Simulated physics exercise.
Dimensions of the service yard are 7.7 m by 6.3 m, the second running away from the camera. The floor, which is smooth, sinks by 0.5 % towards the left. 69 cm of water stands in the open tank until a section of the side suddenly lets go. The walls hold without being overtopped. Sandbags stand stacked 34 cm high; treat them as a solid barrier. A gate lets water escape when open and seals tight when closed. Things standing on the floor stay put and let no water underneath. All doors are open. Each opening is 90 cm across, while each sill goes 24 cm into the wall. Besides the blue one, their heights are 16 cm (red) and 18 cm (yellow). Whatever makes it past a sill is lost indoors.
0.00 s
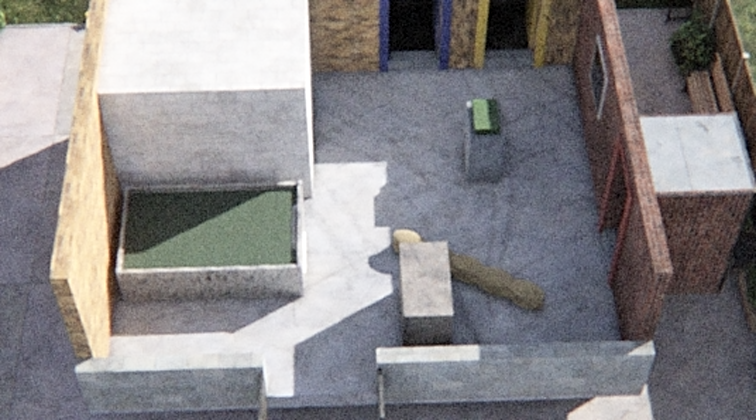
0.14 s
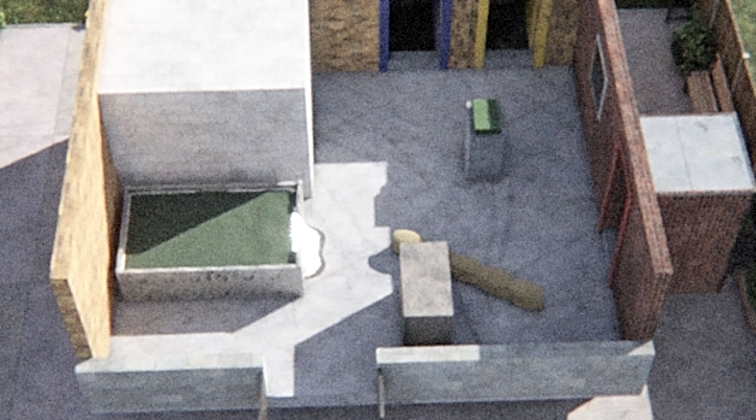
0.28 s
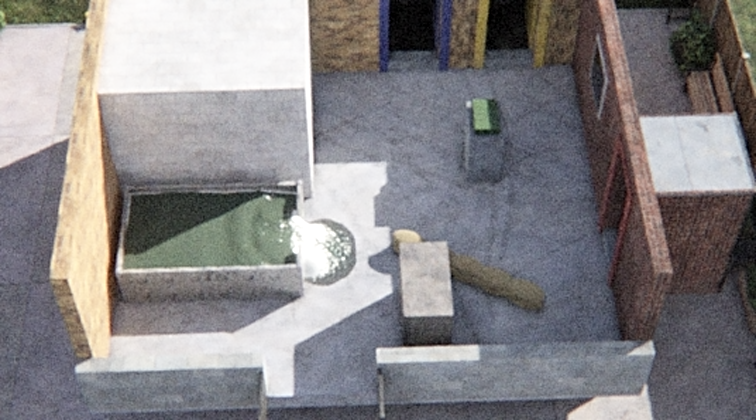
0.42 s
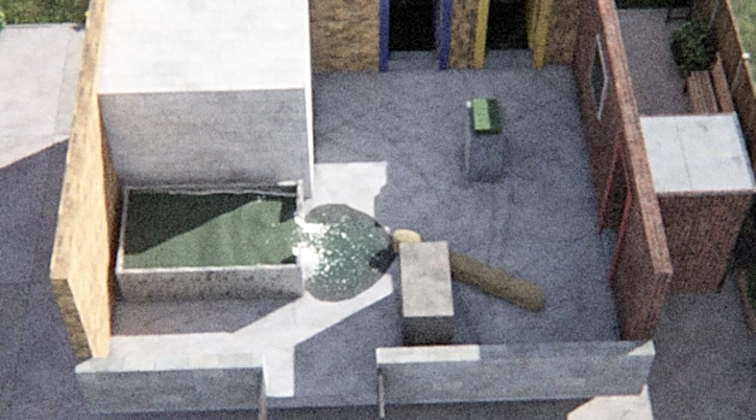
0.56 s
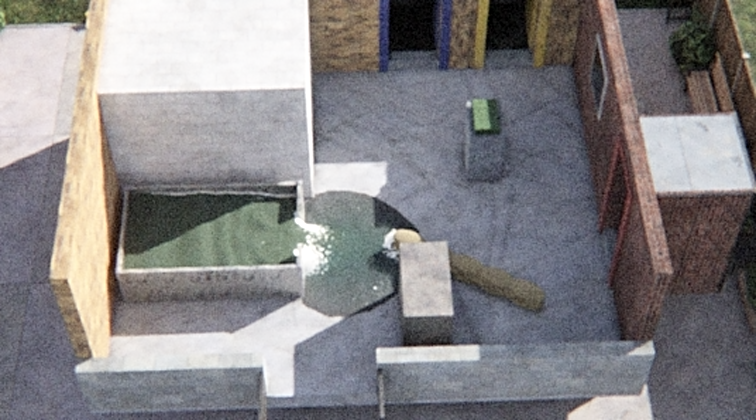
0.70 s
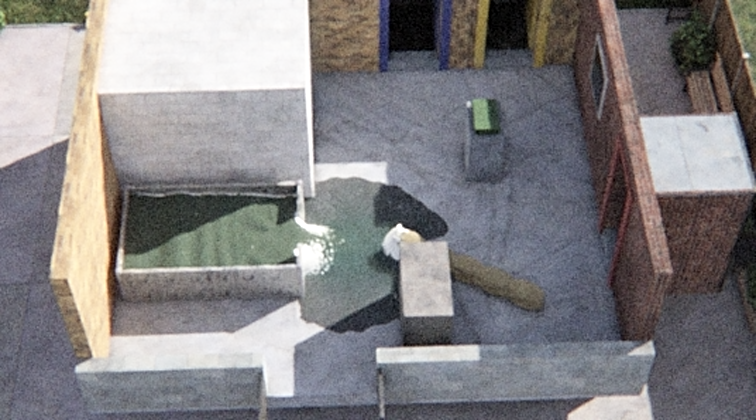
In the video, a walled yard holds an open tank of green water at left; water bursts from the tank's right side, foams onto the pale floor and spreads rightward in a widening dark pool, splashing around a block.
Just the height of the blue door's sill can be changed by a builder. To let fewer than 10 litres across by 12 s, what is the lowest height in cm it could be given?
The lowest such height is close to 11.5 cm.
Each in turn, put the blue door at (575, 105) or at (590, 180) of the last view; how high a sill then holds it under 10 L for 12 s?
In turn: Roughly 7.5 cm, roughly 11.0 cm.
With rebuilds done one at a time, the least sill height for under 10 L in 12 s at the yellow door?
The yellow door needs around 8.0 cm.
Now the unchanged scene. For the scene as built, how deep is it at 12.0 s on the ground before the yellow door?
Lab note: Depth approx. 6.5 cm.
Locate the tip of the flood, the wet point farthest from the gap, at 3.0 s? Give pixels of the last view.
Somewhere near the pixel (546, 72).
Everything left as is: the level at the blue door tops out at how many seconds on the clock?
It peaks around 3.2 s.
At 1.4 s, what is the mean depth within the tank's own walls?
About 52 centimetres on average.
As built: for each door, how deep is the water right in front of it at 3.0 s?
In cm - blue: 13, red: 2, yellow: 11.
After 1.4 s water covers 25 % of the floor, deepest (36 cm) near (392, 250); it has not reached the blue door.
After 3.0 s water covers 50 % of the floor, deepest (30 cm) near (418, 286); 13 cm at the blue door, 0 litres in over its 22 cm sill.
After 12.0 s water covers 90 % of the floor, deepest (14 cm) near (322, 86); 10 cm at the blue door, 0 litres in over its 22 cm sill.
At the blue door as built, the water arrived by 2.6 s and peaked near 13 cm at 3.2 s.
With a sill of 10 cm, 25 litres would have come in within the 12 s; with 13.5 cm, 3 litres. So under 10 litres takes about 11.5 cm.
